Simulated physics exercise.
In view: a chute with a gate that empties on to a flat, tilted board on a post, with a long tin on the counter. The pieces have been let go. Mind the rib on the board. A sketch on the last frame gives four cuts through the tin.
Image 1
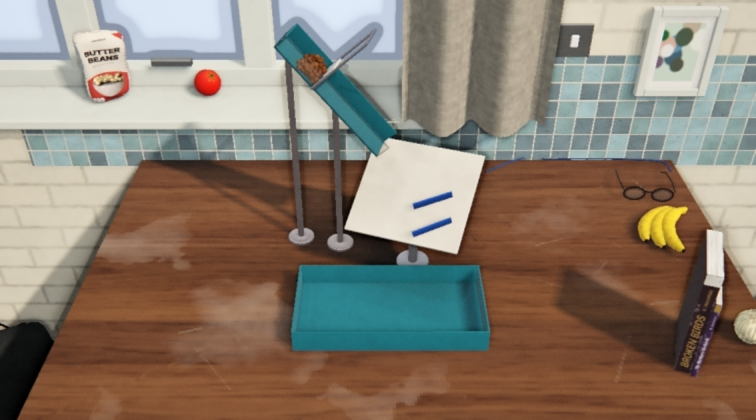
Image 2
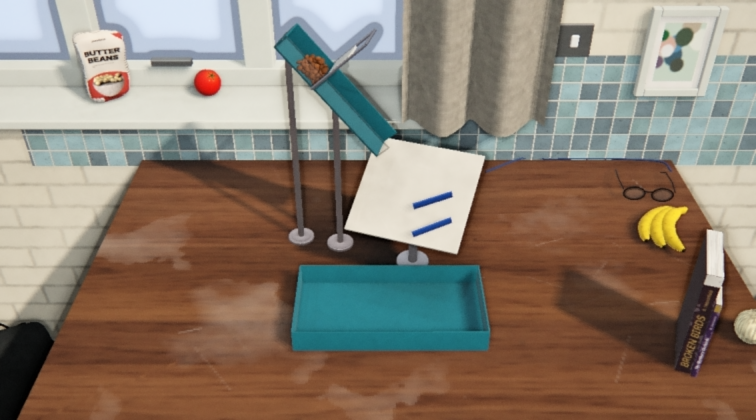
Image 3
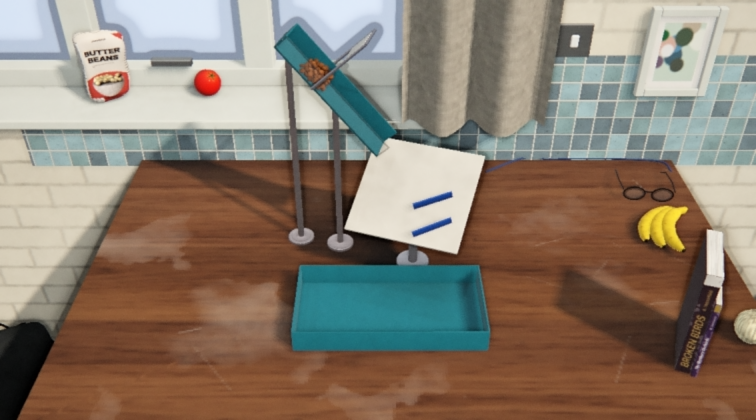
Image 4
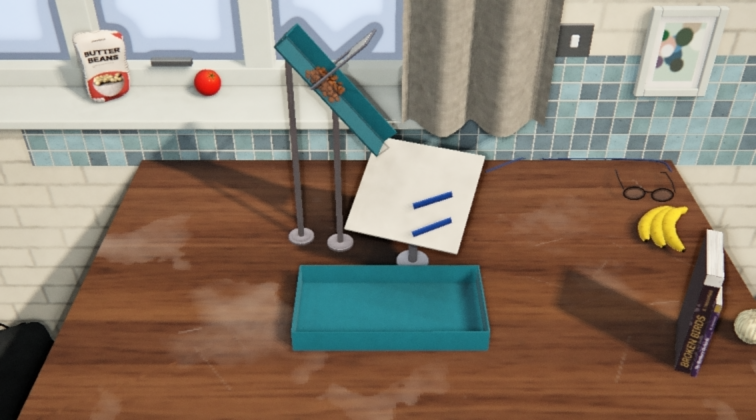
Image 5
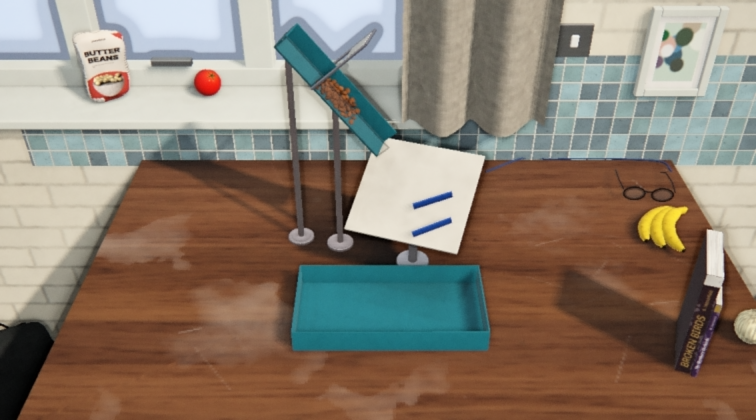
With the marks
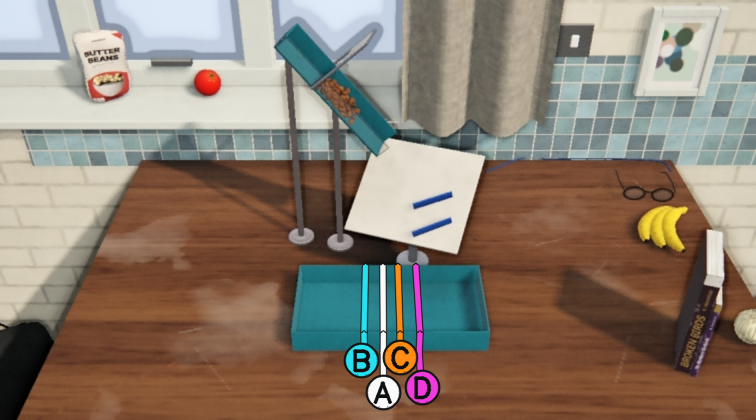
Teal chute sloping above a tilted white board with two blue ribs, brown bits sliding partway down past a raised gate.
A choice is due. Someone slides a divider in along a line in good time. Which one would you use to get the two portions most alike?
The best line is A.
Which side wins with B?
More lands on the right.
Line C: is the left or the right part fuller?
More lands on the left.
On the marked copy, line A crosses the front rim at (383, 332); line B crosses the front rim at (364, 332); line C crosses the front rim at (400, 332); line D crosses the front rim at (419, 332).
Choosing A, of what is caught, about two thirds on the left of the divider, about a third on the right.
Choosing B, of what is caught, a small part on the left of the divider, nearly all on the right.
Choosing C, of what is caught, nearly all on the left of the divider, a small part on the right.
Choosing D, of what is caught, all on the left of the divider, none on the right.
